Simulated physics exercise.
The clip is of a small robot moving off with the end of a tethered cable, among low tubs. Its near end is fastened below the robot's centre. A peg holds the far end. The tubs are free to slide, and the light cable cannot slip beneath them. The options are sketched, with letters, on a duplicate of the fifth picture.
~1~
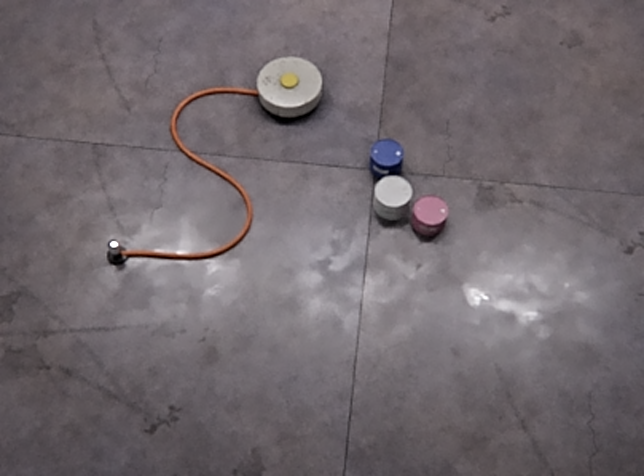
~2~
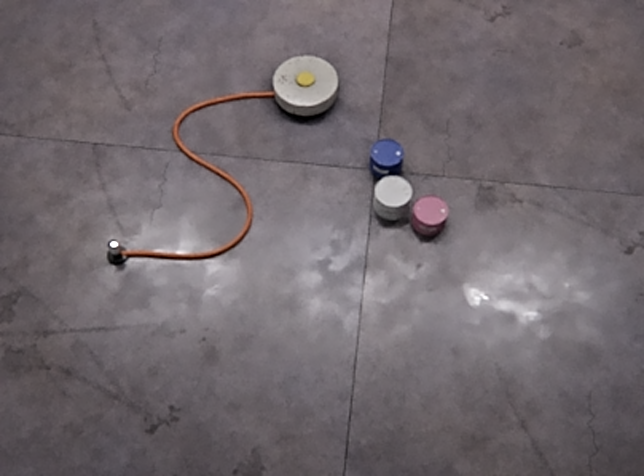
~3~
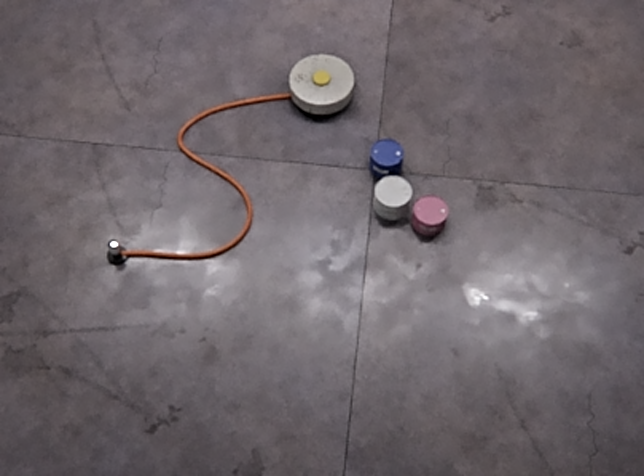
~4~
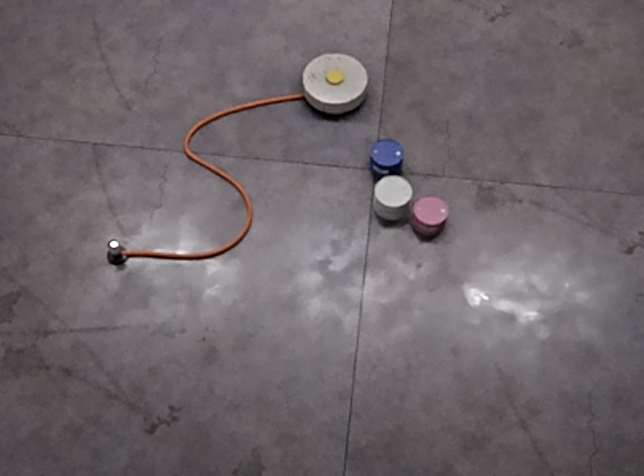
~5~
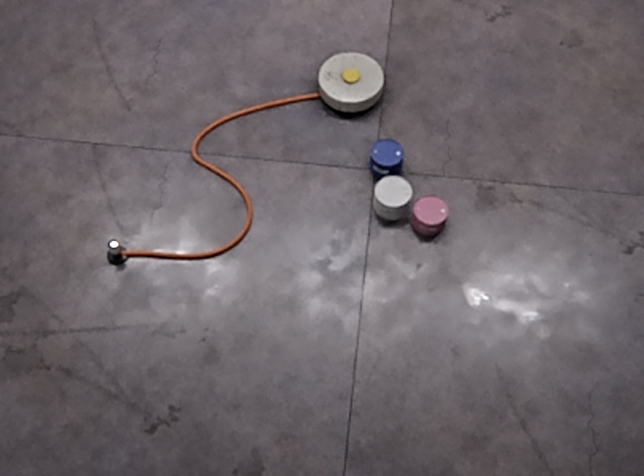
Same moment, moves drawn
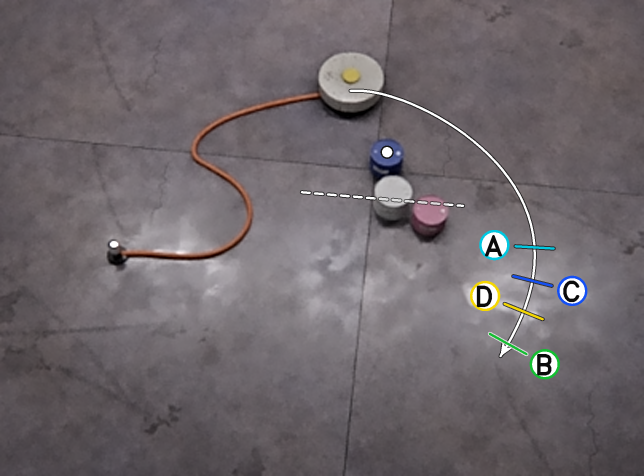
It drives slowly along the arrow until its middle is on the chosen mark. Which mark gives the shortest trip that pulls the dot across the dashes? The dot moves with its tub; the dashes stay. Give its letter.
D.
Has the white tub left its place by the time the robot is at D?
Yes.
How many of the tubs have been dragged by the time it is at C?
Two.
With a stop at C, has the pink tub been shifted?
No.
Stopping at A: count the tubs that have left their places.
Two.
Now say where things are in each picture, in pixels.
The first frame shows robot (290, 88); peg (115, 250); white tub (393, 198).
The second frame shows robot (306, 87); blue tub (386, 159).
The third frame shows robot (322, 86); white tub (393, 198).
The fourth frame shows robot (335, 85); blue tub (386, 159).
The fifth frame shows robot (351, 83); white tub (393, 198); pink tub (430, 215); blue tub (386, 159).
On the marked copy, A at (535, 247); B at (508, 344); C at (532, 281); D at (524, 311); the dashed line at (382, 199); the route from (351, 91) via (509, 179) to (501, 356); the white dot at (387, 152).
With D. Early on, robot (459, 122); blue tub (386, 159).
Further on, robot (531, 208); blue tub (387, 161).
At the end, robot (526, 306); white tub (395, 238); pink tub (427, 227); blue tub (380, 210); the dot on the blue tub is over the dashed line.
As for the rest, A leaves the dotted tub short, at (388, 180); B does it too, but is farther than needed; C leaves the dotted tub short, at (384, 196).
